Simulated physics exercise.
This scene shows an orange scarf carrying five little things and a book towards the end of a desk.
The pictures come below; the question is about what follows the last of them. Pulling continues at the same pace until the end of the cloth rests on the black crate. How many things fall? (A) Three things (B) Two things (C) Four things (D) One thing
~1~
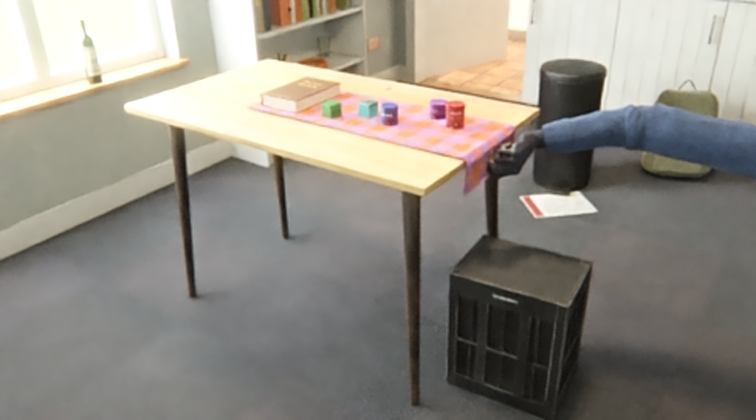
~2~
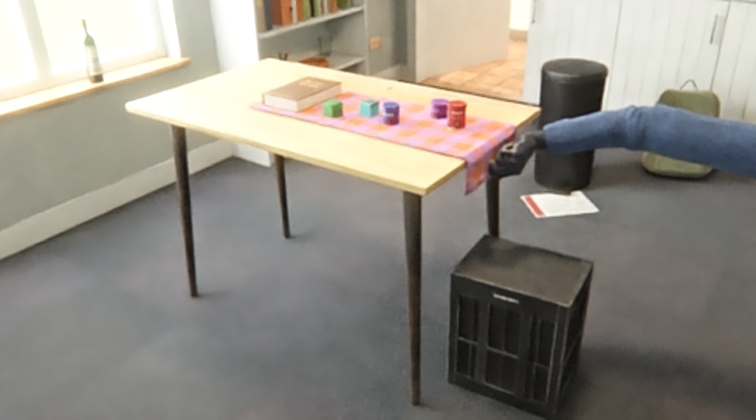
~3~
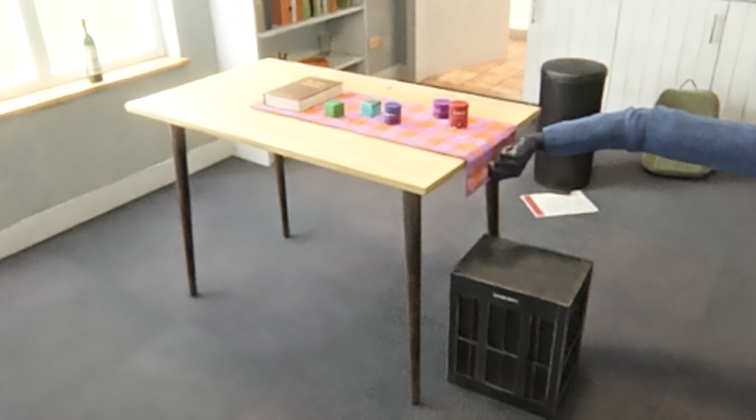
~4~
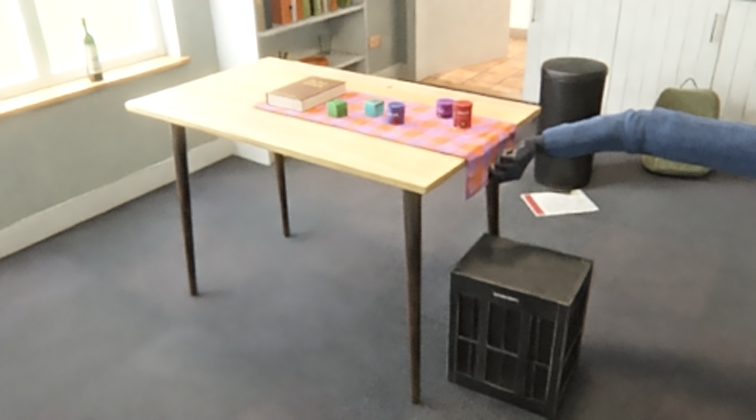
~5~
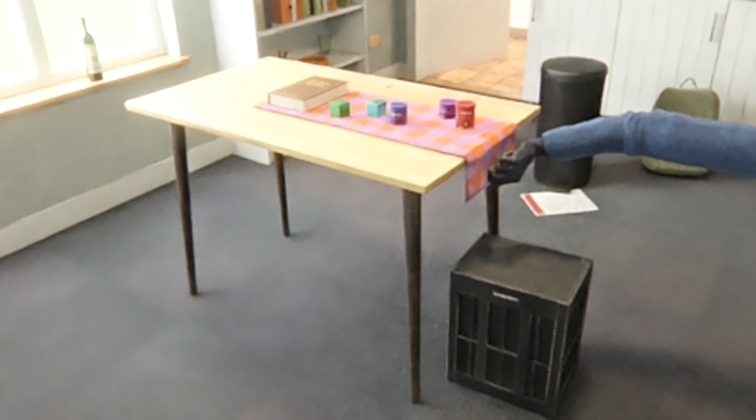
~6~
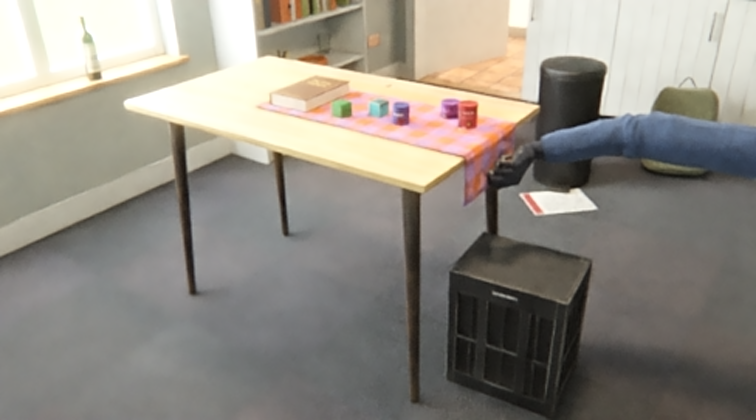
Option B: Two things.
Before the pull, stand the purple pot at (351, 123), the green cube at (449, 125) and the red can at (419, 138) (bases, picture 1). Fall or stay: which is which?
Start with the purple pot, which is kept; next the green cube, which is lost; last the red can, which is lost.
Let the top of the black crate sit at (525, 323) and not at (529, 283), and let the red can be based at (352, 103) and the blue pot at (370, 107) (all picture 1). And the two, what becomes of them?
Red can: Safe; blue pot: Safe.
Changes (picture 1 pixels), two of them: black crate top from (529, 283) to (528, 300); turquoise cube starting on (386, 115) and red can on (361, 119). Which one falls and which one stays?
The turquoise cube remains up, the red can stays on.
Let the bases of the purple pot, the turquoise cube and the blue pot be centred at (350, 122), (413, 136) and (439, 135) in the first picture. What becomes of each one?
Purple pot: Still on; turquoise cube: Off; blue pot: Off.
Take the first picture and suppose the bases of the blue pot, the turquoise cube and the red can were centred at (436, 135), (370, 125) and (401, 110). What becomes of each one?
Blue pot lost, turquoise cube safe, red can safe.
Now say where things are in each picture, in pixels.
The first picture shows hem (463, 196); red can (456, 103); purple pot (439, 102); blue pot (390, 105); turquoise cube (368, 102); green cube (331, 103); top of the crate (529, 283).
The second picture shows hem (465, 195); red can (457, 103).
The third picture shows hem (465, 198); purple pot (442, 101).
The fourth picture shows hem (465, 201); blue pot (396, 104); top of the crate (530, 281).
The fifth picture shows hem (464, 203); turquoise cube (377, 101).
The sixth picture shows hem (463, 206); red can (469, 103); purple pot (451, 101); blue pot (401, 104); turquoise cube (379, 101); green cube (342, 102).
Soon after, hem near (489, 204); all still up.
After that, hem near (488, 230); red can gone.
And then, hem on the crate; red can and purple pot gone.
In the end, hem on the crate; red can and purple pot gone. The count of fallen things is two.
